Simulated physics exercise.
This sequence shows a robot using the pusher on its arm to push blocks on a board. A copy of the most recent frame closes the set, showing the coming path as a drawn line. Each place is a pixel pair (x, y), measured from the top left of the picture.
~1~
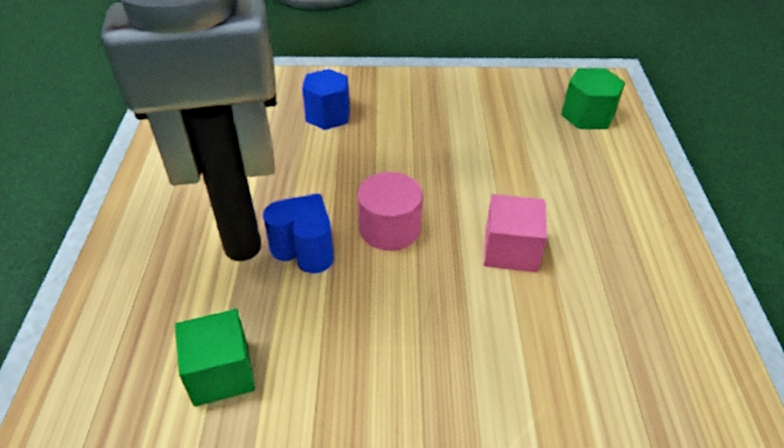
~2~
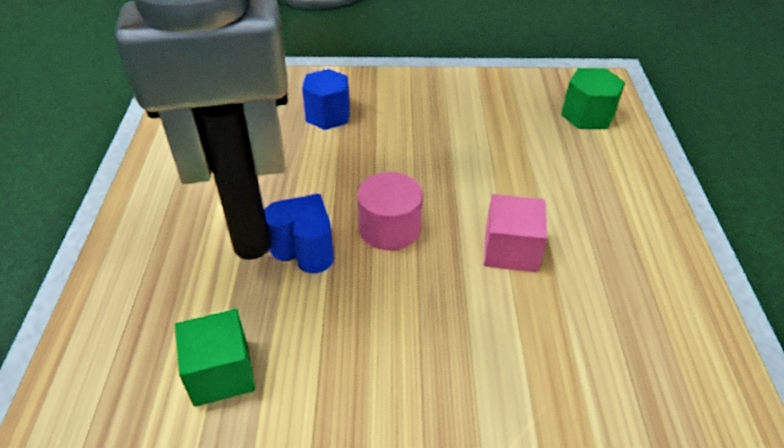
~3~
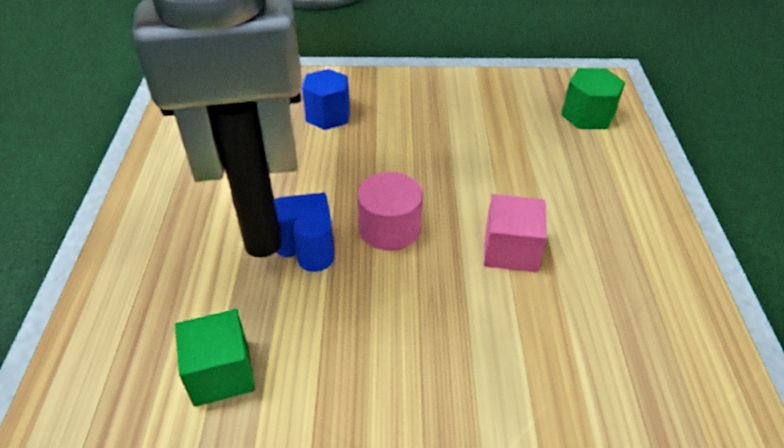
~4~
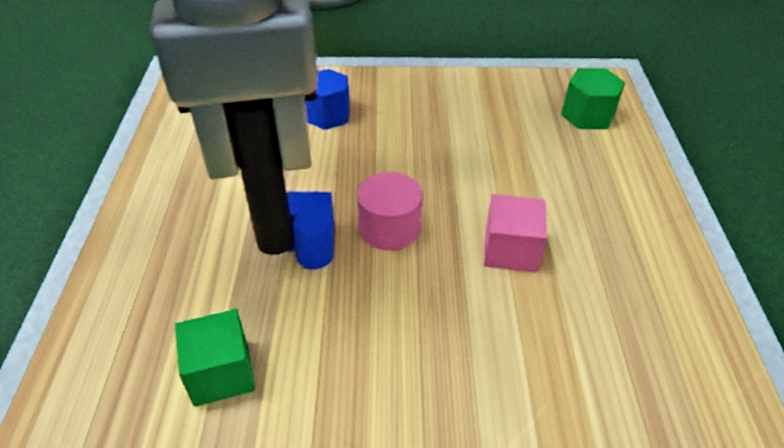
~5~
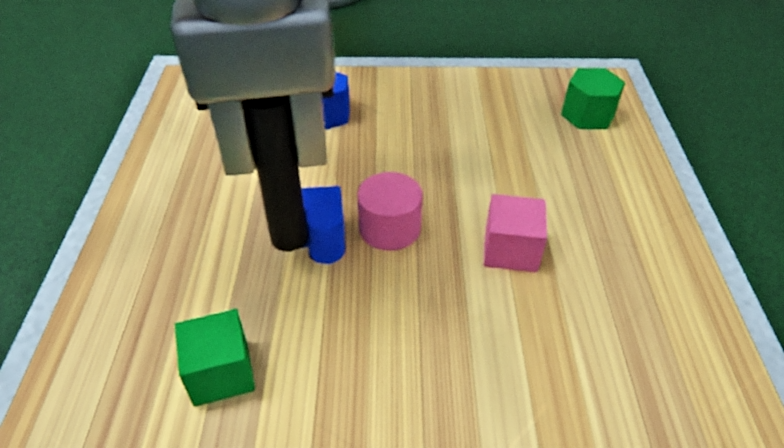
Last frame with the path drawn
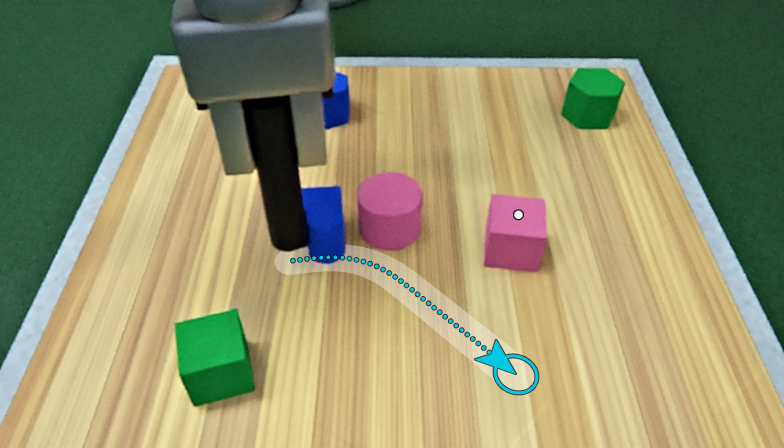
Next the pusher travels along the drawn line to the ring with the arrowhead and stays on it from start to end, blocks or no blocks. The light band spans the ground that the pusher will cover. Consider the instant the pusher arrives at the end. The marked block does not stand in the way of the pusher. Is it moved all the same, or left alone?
The result: It stays put.
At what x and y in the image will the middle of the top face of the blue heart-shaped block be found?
Around pixel (344, 195).
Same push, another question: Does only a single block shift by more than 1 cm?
Answer: No.
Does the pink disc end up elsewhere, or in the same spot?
By then it is displaced.
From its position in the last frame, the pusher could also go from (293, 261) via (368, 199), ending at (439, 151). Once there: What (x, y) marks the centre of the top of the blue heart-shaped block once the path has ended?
Answer: (459, 101).
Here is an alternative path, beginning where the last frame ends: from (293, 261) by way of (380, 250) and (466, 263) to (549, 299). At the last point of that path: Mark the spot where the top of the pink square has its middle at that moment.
Its top middle is near (547, 219).
The drawn path runs from (293, 261) by way of (376, 266) and (443, 315) to (516, 374); the dot is on the pink square.
The first path, step by step. One third of the way, pusher at (377, 245); blue heart-shaped block at (344, 195), turned 45° anticlockwise; pink disc at (407, 183).
Two thirds of the way, pusher at (445, 293); blue heart-shaped block at (344, 195), turned 45° anticlockwise; pink disc at (407, 183).
At the end, pusher at (522, 353); blue heart-shaped block at (344, 195), turned 45° anticlockwise; pink disc at (407, 183); pink square not moved.
